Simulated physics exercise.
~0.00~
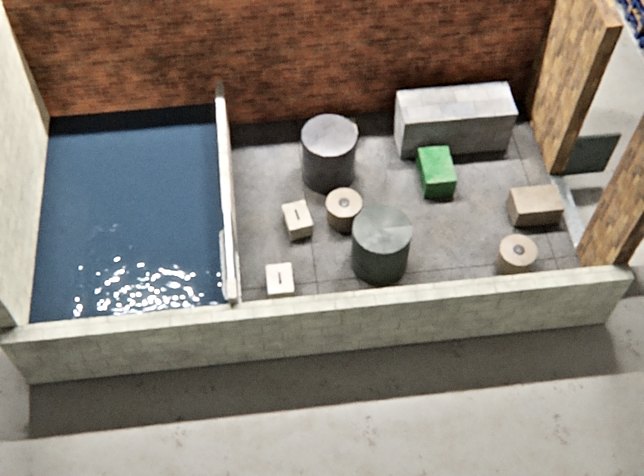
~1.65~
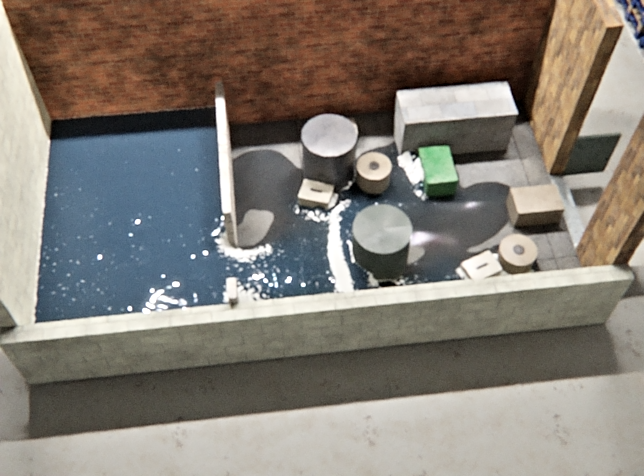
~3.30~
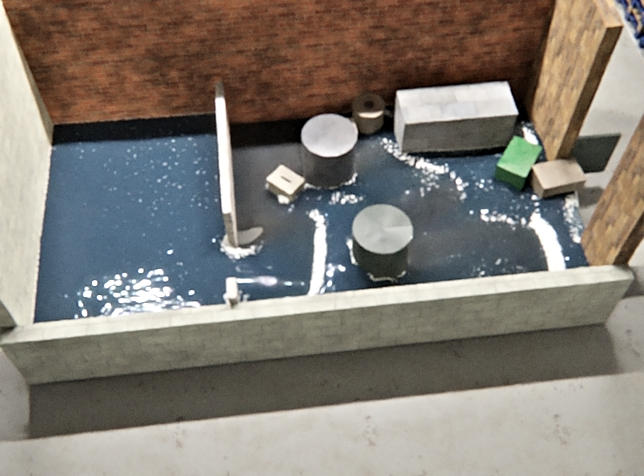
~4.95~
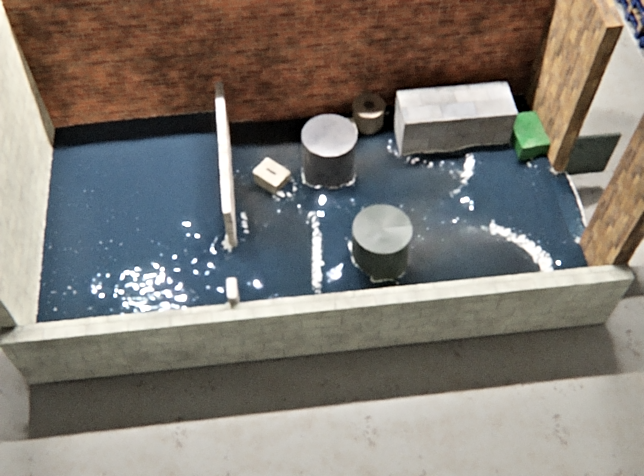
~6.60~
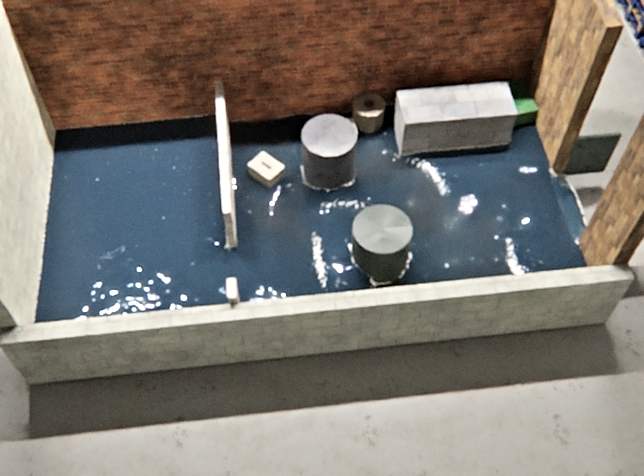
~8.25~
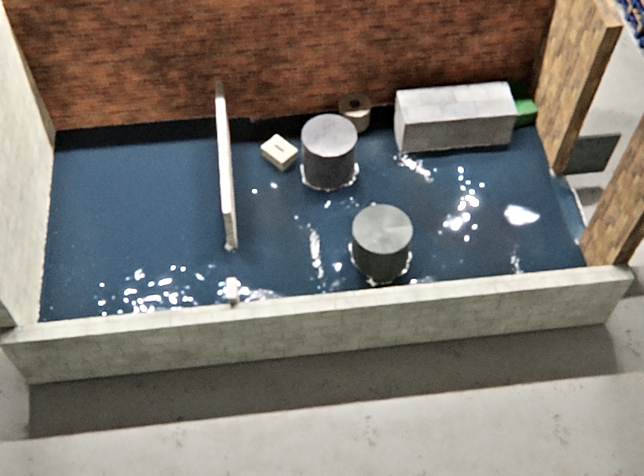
The clip shows water surging from a flooded left room into a dry right one, carrying small boxes and round tubs between fixed blocks. Some vanish from view, while the green crate drifts right and ends behind the long grey block, with a pale box and tub floating near the back wall.
